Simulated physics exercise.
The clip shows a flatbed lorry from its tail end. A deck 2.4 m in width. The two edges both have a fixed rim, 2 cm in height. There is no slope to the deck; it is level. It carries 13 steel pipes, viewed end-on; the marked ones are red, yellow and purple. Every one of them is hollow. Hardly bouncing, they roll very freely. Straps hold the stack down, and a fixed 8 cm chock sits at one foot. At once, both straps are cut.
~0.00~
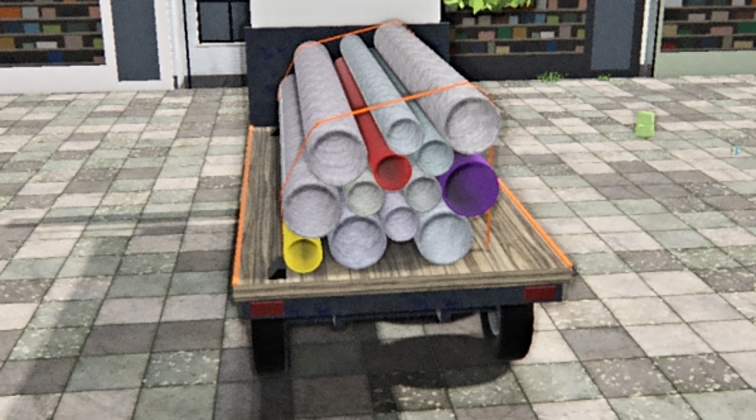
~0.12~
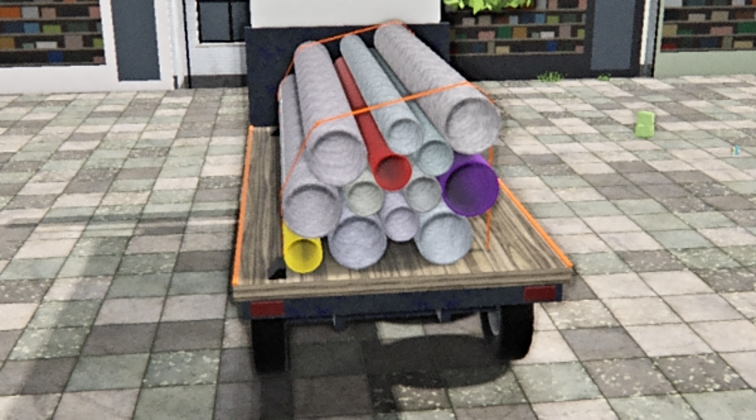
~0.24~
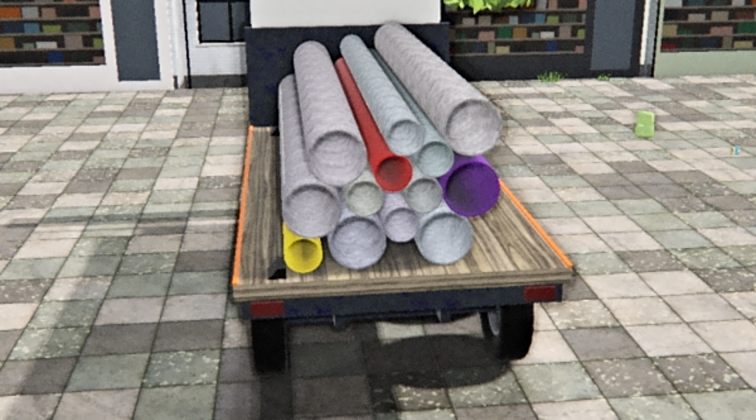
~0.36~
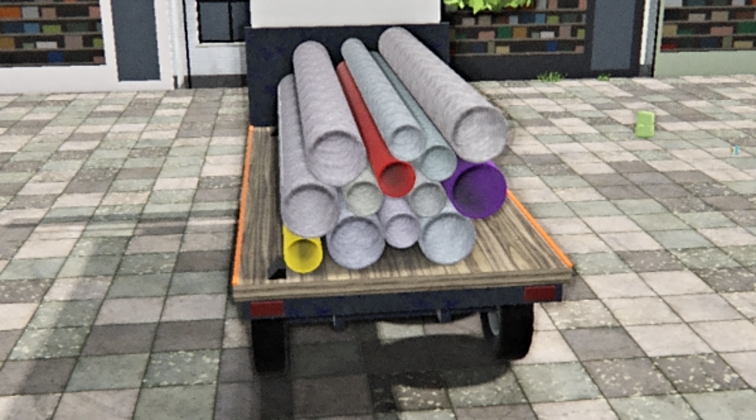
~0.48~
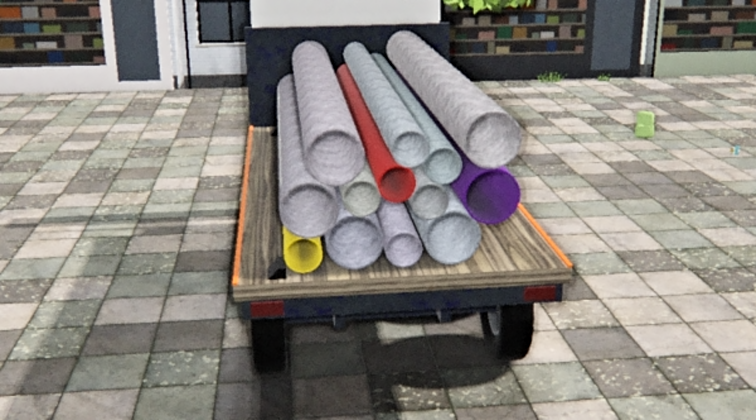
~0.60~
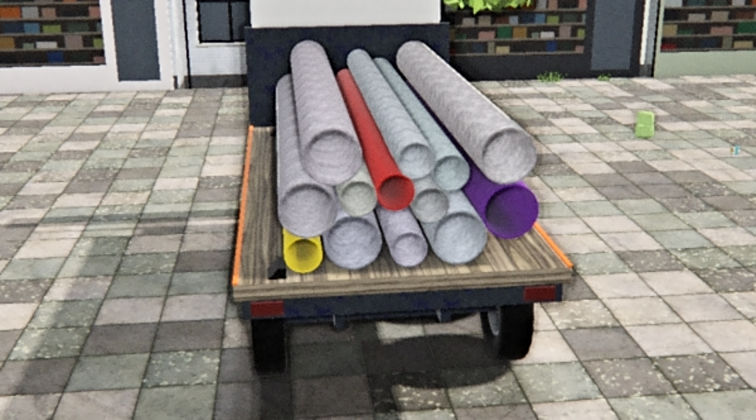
Stacked pipes on a flatbed lorry shifting and sagging to the right after the orange straps around them disappear.
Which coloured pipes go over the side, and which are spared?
Look at red: It keeps its spot. Yellow keeps its spot. Purple topples off.
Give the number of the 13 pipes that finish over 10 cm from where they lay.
11.
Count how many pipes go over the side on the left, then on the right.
On the left it's 1, and on the right it's 6.
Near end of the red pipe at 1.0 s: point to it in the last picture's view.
Position: About (398, 240).
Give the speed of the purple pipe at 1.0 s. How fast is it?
About 0.5 m/s.
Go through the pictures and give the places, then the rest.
The first picture shows red (393, 173), yellow (303, 256), purple (470, 188); straps tight; chock at (282, 272); the deck is level; 3 of the 13 lie on the deck itself.
The second picture shows red (393, 173), yellow (303, 256), purple (470, 188); straps tight.
The third picture shows red (394, 174), yellow (303, 256), purple (471, 189); straps gone.
The fourth picture shows red (397, 179), yellow (303, 256), purple (478, 191); straps gone.
The fifth picture shows red (397, 184), yellow (303, 256), purple (492, 196); no straps.
The sixth picture shows red (396, 193), yellow (303, 256), purple (510, 211); no straps; chock at (282, 272).
By 1.0 s, red is up on others, 115 cm from the left edge, rolling right; yellow is on the deck, 50 cm from the left edge; purple is on the deck, 10 cm from the right edge, rolling right; 0 off so far.
By 1.4 s, red is on the deck, 115 cm from the left edge; purple is dropping off the right side; as before, yellow; 2 off so far.
Finally (8.6 s), red is on the deck, 40 cm from the right edge; yellow is on the deck, 50 cm from the left edge; purple is on the ground to the right; 7 off so far.
